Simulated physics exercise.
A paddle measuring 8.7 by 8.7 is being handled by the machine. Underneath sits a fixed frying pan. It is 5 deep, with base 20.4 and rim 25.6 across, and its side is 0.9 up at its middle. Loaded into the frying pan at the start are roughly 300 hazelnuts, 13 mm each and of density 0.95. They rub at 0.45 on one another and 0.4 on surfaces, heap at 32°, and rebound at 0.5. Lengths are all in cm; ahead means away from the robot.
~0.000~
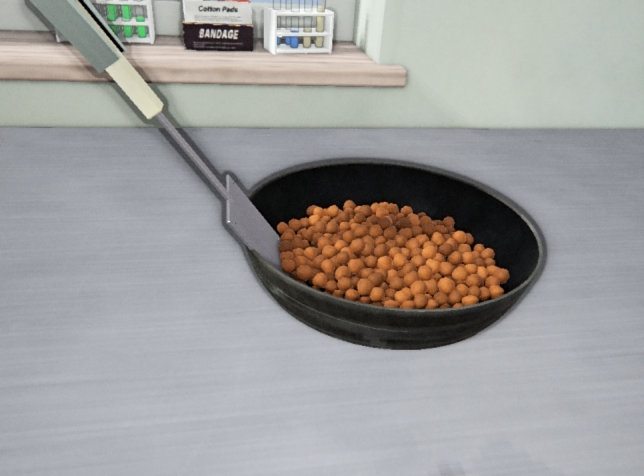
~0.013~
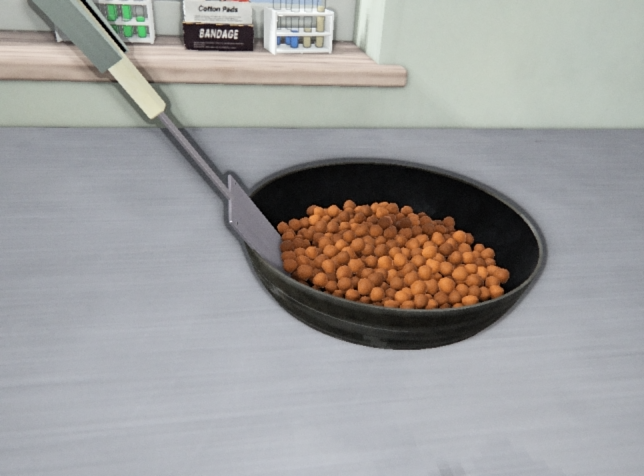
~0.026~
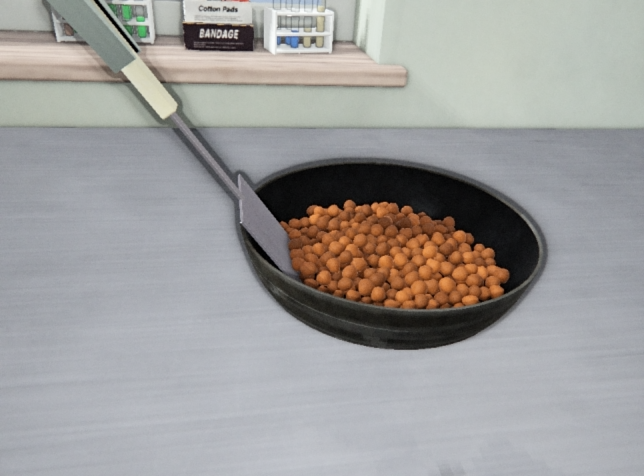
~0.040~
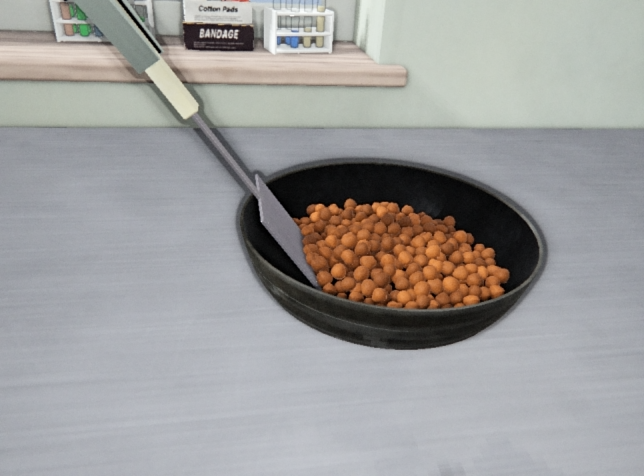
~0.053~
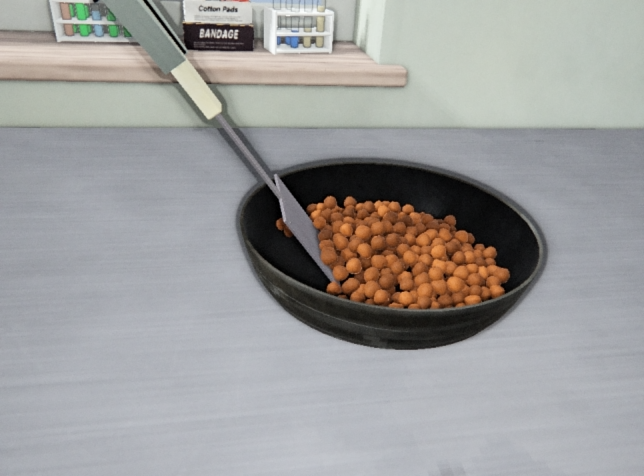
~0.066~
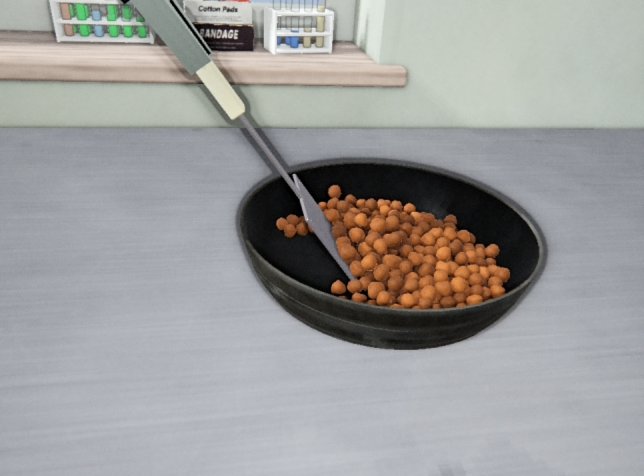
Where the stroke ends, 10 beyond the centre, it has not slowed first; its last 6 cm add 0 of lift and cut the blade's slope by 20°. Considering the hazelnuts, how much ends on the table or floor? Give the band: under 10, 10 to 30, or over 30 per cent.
10 to 30 per cent.
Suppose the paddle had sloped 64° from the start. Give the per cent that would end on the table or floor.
Some 20 in a hundred.
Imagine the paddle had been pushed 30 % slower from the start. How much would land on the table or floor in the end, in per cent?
In that case, close to 10 per cent.
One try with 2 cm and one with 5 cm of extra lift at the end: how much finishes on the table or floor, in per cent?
It works out to some 30 per cent for the first setting and some 25 per cent for the second.
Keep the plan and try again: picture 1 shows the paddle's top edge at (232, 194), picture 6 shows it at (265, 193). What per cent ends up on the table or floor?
It comes to something like 0 %, give or take.
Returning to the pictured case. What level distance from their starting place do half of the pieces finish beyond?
Somewhere near 5 centimetres, I reckon.
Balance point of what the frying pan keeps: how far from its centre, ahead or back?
What stays is shifted forward by around 4.5 cm.
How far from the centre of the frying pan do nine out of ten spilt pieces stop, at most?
45 cm.
By 0.10 s, sloping 55°, highest piece 7 above the table; 301 in the frying pan.
By 0.13 s, sloping 50°, highest piece 9 above the table; 301 in the frying pan.
By 0.35 s, sloping 35°, highest piece 11 above the table; 252 in the frying pan, 34 on the table or floor, 15 on the blade or in flight.
By 1.40 s, sloping 35°, highest piece 5 above the table; 252 in the frying pan, 49 on the table or floor.
Final count, 252 in the frying pan, 49 on the table or floor. That is 16 % on the table or floor.
